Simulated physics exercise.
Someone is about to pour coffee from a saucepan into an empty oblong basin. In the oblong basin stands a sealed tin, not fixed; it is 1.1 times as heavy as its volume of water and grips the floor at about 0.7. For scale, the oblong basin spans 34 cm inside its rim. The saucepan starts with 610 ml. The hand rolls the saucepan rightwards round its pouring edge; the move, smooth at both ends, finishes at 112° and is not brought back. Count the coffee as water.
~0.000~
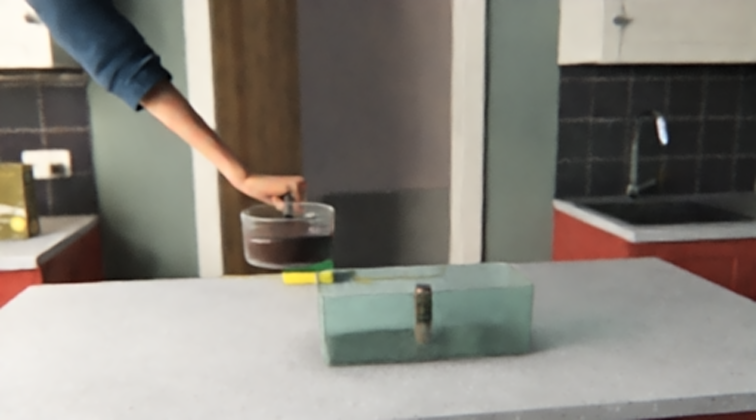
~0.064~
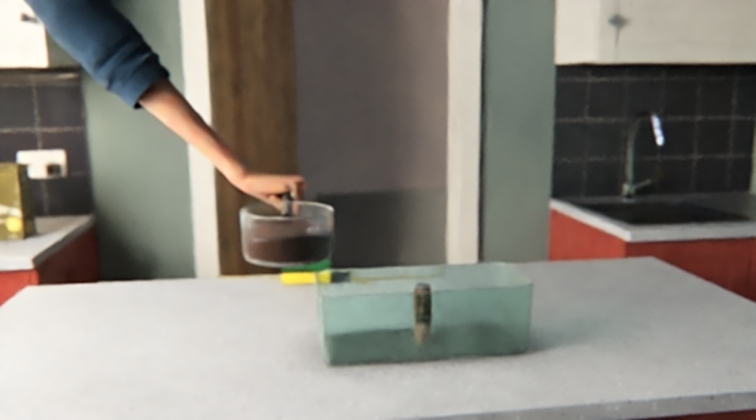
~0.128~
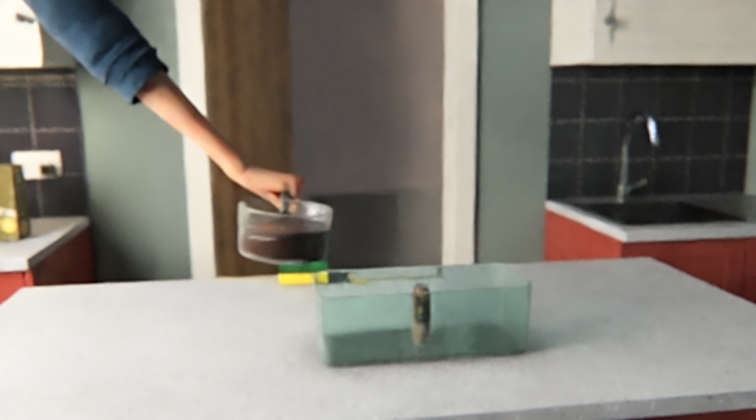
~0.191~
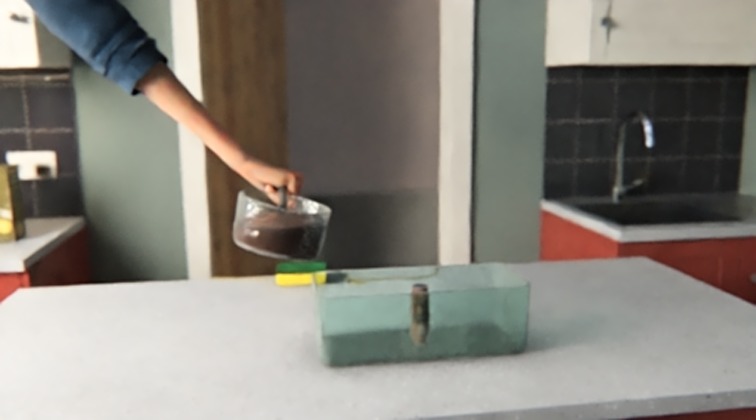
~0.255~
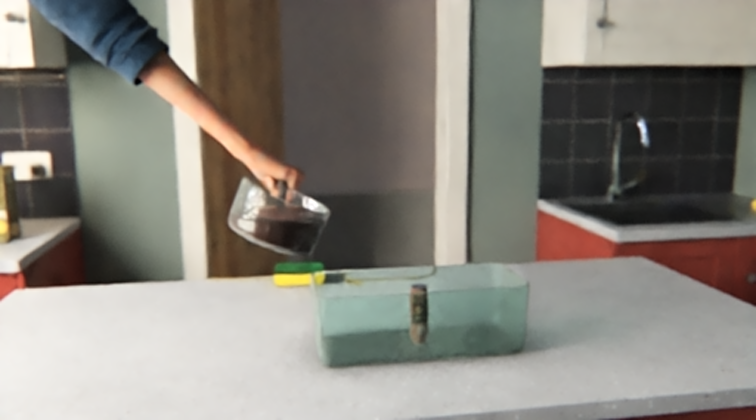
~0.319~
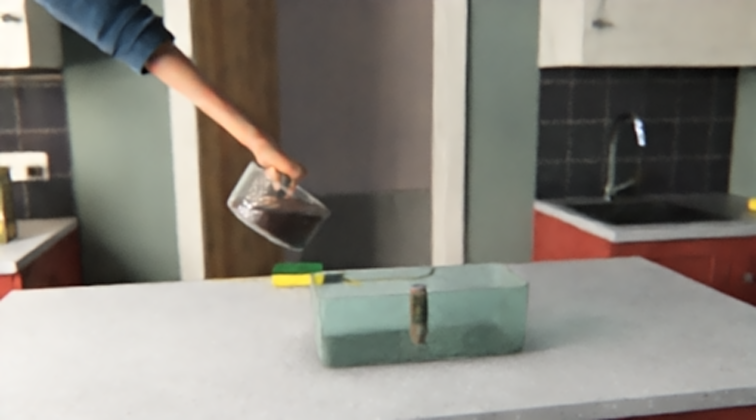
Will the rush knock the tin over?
It topples.
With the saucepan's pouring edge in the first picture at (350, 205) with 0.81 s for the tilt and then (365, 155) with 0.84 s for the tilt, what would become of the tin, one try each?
First it goes over; then it remains upright.
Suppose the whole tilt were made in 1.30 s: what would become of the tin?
The tin remains upright.
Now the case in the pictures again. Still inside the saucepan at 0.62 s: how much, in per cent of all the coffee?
About 34 per cent.
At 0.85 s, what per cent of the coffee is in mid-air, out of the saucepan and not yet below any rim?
About 12 per cent.
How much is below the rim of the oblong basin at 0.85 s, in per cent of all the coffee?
About 84 per cent.
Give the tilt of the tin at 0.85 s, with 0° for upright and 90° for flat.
About 5°.
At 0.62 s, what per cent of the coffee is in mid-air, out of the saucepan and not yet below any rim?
Some 54 per cent.
Then, 0.62 s in, the tilt is 95° and 35 per cent is still to pour; the tin stands where it began.
Then, 0.85 s in, the tilt is 112° and 3 per cent is still to pour; the tin stands 4 cm from where it began.
Then, 1.09 s in, the tilt is 112° and 0 per cent is still to pour; the tin lies on its side.
Then, 1.34 s in, the tilt is 112° and 0 per cent is still to pour; the tin lies on its side.
Finally, the tin lies on its side.
